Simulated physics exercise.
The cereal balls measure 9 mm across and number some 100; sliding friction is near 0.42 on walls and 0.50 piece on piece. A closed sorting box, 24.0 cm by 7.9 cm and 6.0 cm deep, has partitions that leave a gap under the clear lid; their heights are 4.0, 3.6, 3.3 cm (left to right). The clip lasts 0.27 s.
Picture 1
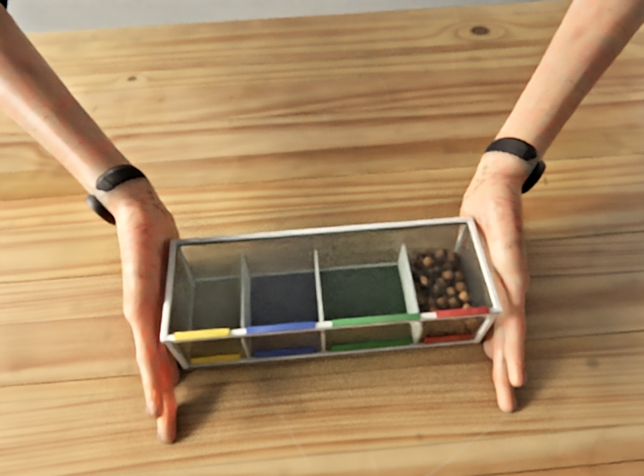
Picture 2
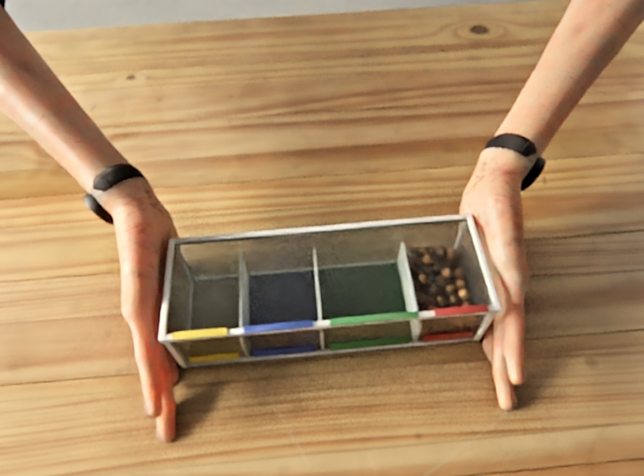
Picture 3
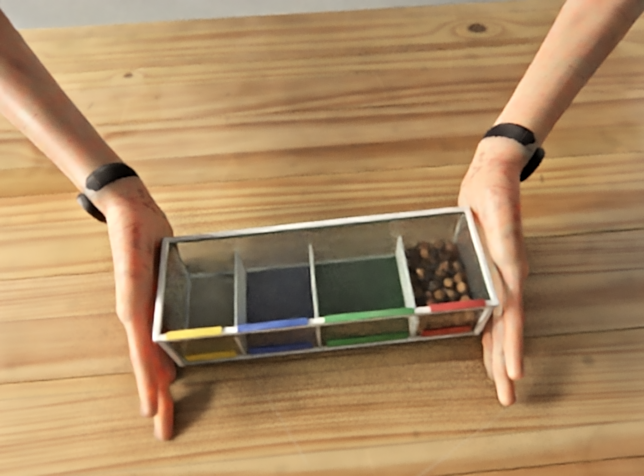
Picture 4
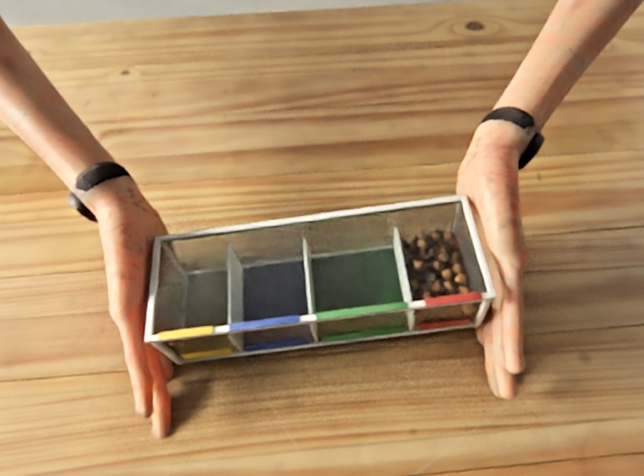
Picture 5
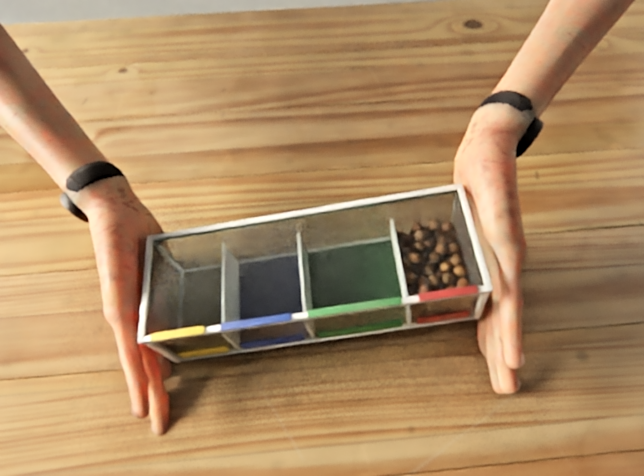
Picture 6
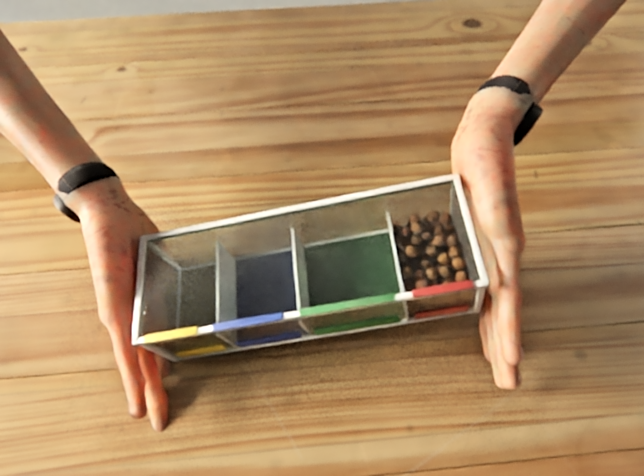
We see two hands holding a clear box with yellow, blue, green and red sections above a wooden table, small brown balls in the red one; the hands gradually tilt the box, its left end lower, the balls staying there.
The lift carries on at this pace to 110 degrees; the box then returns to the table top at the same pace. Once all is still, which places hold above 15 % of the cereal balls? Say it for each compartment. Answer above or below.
Red below, blue above, green below, yellow above.
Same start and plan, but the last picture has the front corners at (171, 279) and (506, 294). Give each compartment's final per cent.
Red 100; blue 0; green 0; yellow 0.
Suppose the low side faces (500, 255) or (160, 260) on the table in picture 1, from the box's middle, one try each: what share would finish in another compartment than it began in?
About 0 and 95 per cent.
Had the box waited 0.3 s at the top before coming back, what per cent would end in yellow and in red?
Yellow 75; red 0.
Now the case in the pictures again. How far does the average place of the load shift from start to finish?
Some 16.5 cm.
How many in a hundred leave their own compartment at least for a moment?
Some 90 per cent.
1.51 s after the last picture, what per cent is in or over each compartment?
Red 50; blue 10; green 25; yellow 20.
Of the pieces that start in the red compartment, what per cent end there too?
Some 10 per cent.
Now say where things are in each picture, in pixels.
In the first picture, box tilt 0 degrees, front corners at (168, 337) and (495, 309); red 100 %.
In the second picture, box tilt 1 degrees, front corners at (166, 336) and (494, 307).
In the third picture, box tilt 3 degrees, front corners at (160, 336) and (492, 301), lowest corner left front.
In the fourth picture, box tilt 6 degrees, front corners at (152, 336) and (488, 294), lowest corner left front.
In the fifth picture, box tilt 10 degrees, front corners at (145, 337) and (485, 287), lowest corner left front.
In the sixth picture, box tilt 13 degrees, front corners at (139, 339) and (481, 281), lowest corner left front; red 100 %.
Then, 1.51 s after the last picture, tilt 110 degrees; red 50 %, blue 10 %, green 25 %, yellow 20 %.
Then, 2.52 s after the last picture, tilt 51 degrees; red 10 %, blue 30 %, yellow 60 %.
Then, 3.52 s after the last picture, tilt 0 degrees; red 10 %, blue 30 %, yellow 60 %.
In the end, red 10 %, blue 30 %, green 0 %, yellow 60 %.
